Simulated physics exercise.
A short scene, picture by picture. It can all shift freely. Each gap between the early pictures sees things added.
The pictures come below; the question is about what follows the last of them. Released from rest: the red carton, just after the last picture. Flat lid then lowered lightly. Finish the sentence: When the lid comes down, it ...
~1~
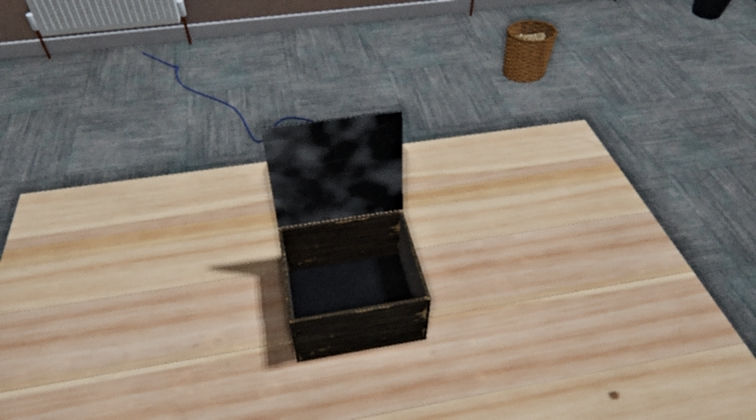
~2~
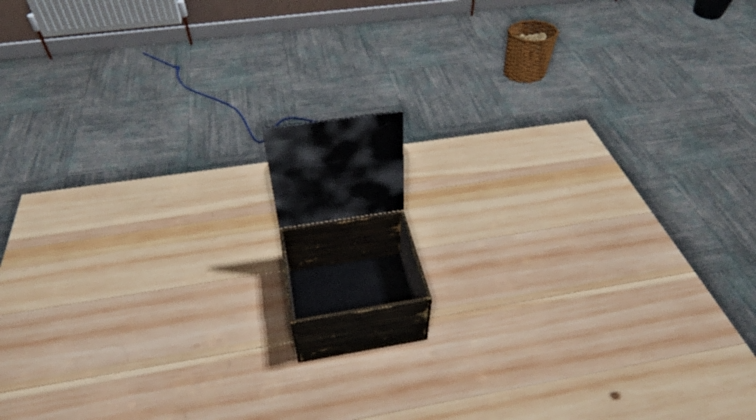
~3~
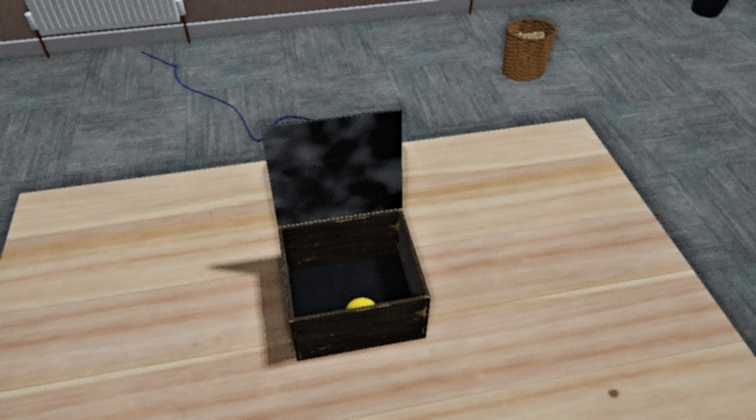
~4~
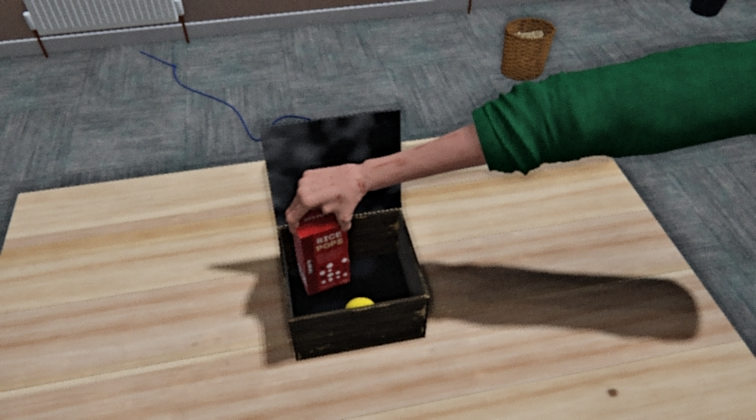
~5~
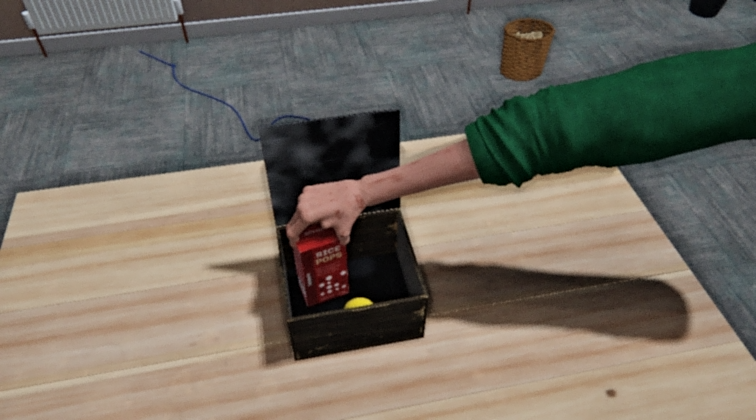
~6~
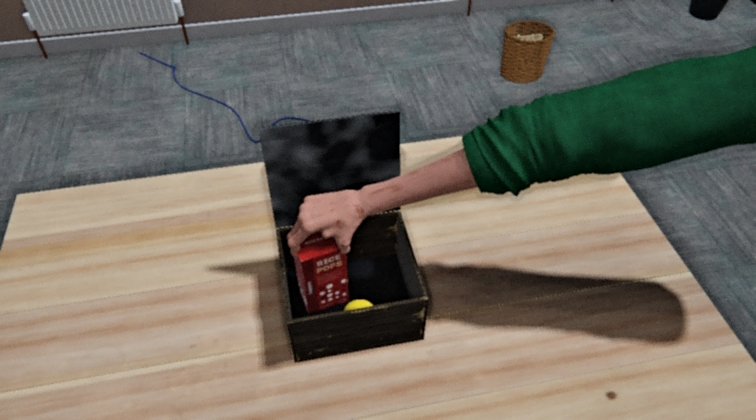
When the lid comes down, it stops short of the rim.
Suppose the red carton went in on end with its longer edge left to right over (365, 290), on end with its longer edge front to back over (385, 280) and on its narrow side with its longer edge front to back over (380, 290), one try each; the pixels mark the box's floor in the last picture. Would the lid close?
With the first placement it doesn't close, with the second it doesn't close, and with the third it closes properly.
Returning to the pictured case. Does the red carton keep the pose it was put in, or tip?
After all that, it keeps its set angle.
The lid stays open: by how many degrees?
I'd put it at roughly 30°.
Then, 1.20 s past the last view, lid starting down.
Then, 1.60 s past the last view, lid 58° above the rim.
Then, 2.60 s past the last view, lid 35° above the rim.
Finally, lid 30° above the rim; both still in place. Final places as the last picture's camera would see them, red carton near (324, 276).
